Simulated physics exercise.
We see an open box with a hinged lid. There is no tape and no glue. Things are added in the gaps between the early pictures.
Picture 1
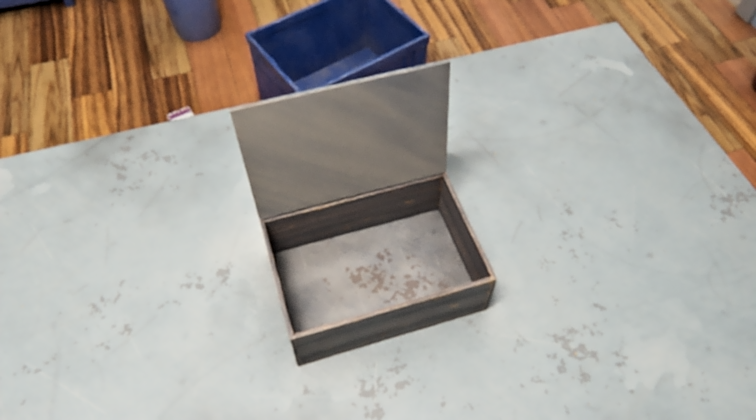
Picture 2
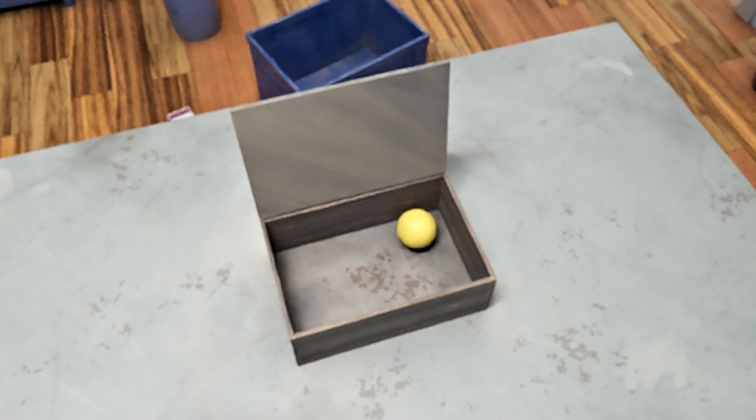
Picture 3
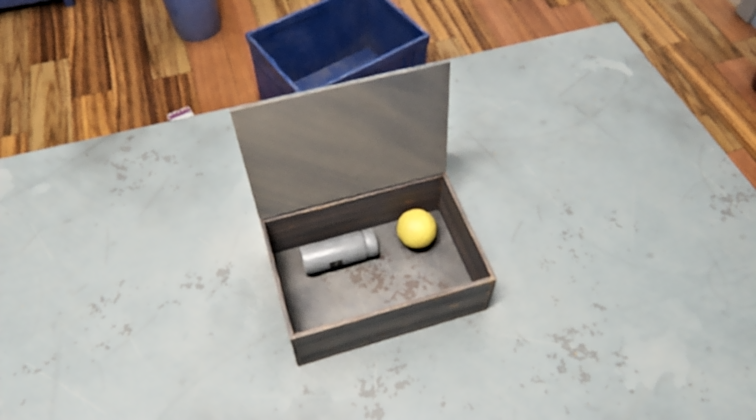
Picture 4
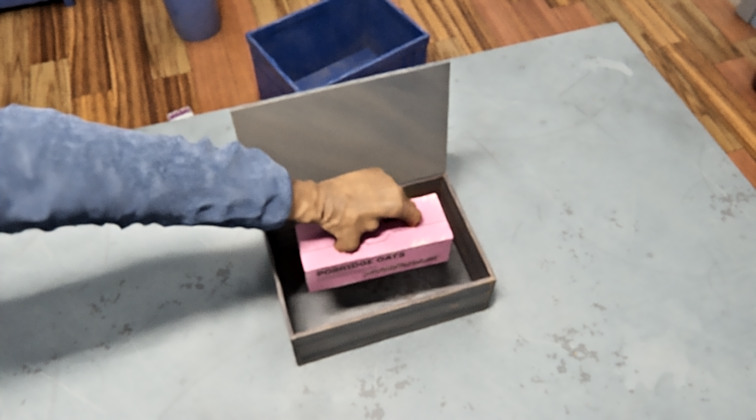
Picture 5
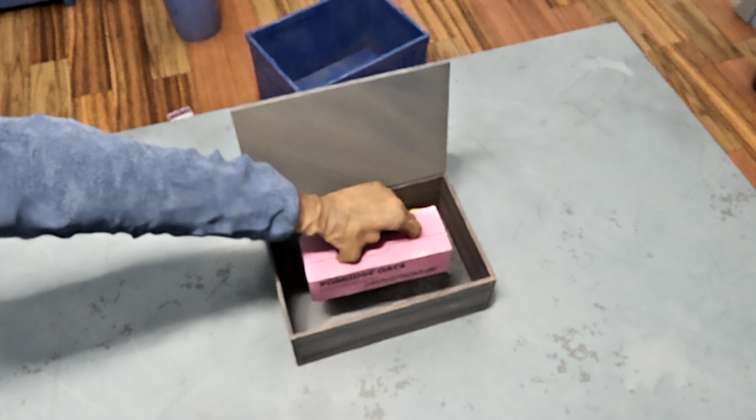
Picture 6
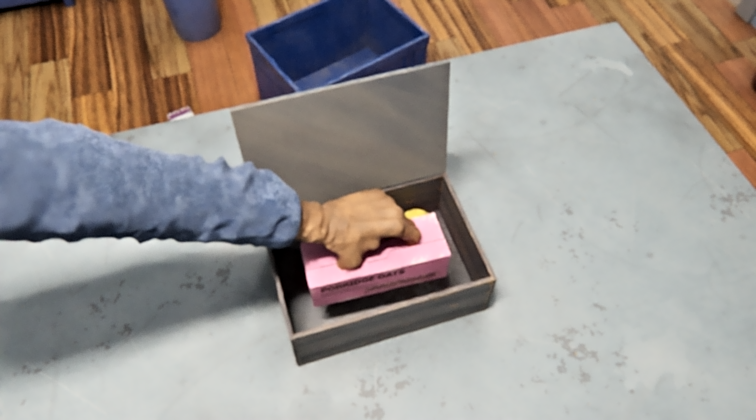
A yellow lemon and then a gray cylinder appeared in the open box, and a hand in a blue sleeve lowered a pink carton in among them, still gripping it.
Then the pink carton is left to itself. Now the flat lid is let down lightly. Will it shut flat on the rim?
My prediction: Lid on the rim.
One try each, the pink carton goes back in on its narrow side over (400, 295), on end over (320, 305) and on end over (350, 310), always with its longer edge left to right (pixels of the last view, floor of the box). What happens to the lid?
In order: Lid shuts, lid stays open, lid stays open.
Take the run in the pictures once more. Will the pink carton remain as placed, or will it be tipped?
As it turns out, it keeps its original angle.
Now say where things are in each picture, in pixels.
The last thing is not in view yet, in the first picture.
The last thing is not in view yet; yellow lemon (417, 229), in the second picture.
The last thing is not in view yet; yellow lemon (417, 229), in the third picture.
Coming down; pink carton (373, 243), in the fourth picture.
Coming down; pink carton (374, 254), in the fifth picture.
Put in, still held; pink carton (374, 260), in the sixth picture.
Then, 1.10 s on from there, lid starting down; pink carton shifted a little near (375, 282).
Then, 1.60 s on from there, lid 57° above the rim; pink carton shifted a little near (375, 282).
Then, 1.90 s on from there, lid 17° above the rim; pink carton shifted a little near (375, 282).
In the end, lid shut; moved from the start, pink carton; the other 2 unmoved. At the end, from the last picture's camera, pink carton near (375, 282).
